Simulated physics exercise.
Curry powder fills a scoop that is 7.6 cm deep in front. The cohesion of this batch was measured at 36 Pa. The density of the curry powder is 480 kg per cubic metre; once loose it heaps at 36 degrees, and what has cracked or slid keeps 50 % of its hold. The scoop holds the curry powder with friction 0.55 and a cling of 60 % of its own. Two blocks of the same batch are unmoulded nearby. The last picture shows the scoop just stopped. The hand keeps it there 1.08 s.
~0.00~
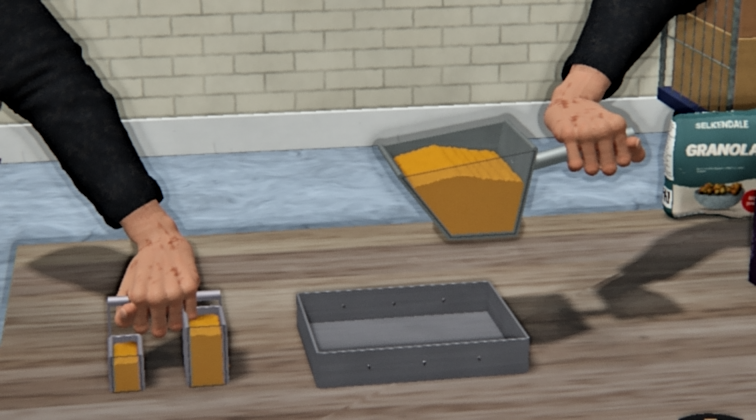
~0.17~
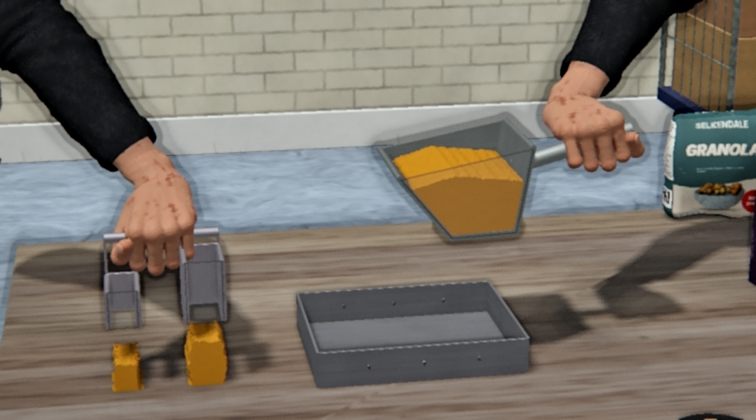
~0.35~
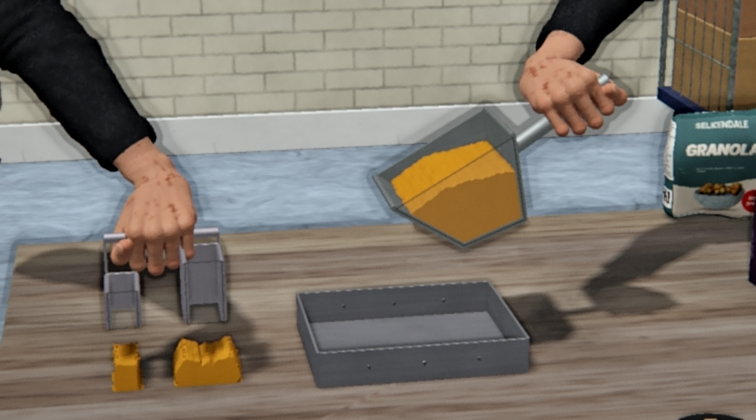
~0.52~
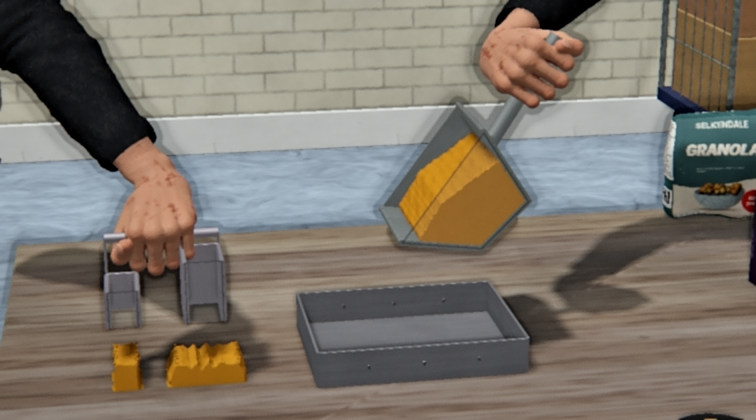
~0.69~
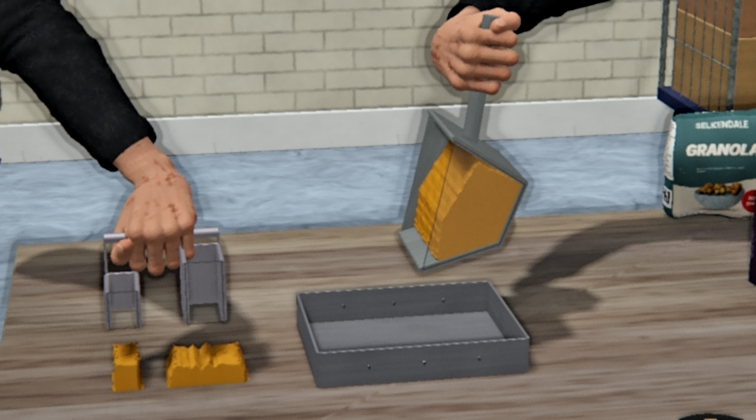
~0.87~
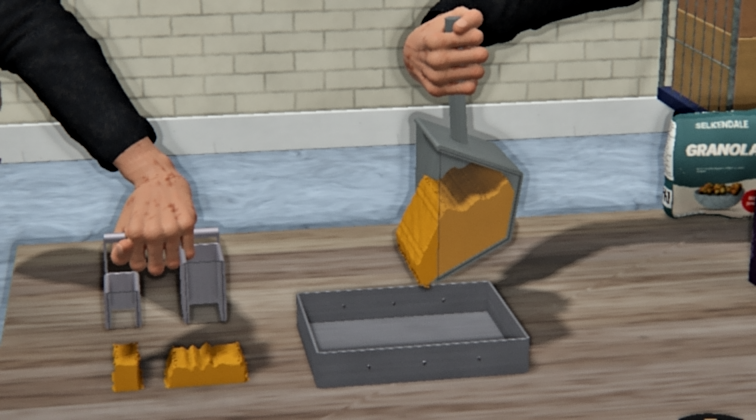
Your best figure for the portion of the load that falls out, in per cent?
About 72 %.
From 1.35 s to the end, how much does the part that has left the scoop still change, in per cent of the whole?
Near 12 %.
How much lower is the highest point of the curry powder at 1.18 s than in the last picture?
Some 4.0 cm.
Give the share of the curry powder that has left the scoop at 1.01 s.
Near 40 %.
By 1.01 s, the scoop is at 81 degrees and 40 % has left it.
By 1.18 s, the scoop is at 81 degrees and 54 % has left it.
By 1.35 s, the scoop is at 81 degrees and 61 % has left it.
By 1.51 s, the scoop is at 81 degrees and 68 % has left it.
By 1.84 s, at the end, the scoop is at 81 degrees and 72 % has left it.
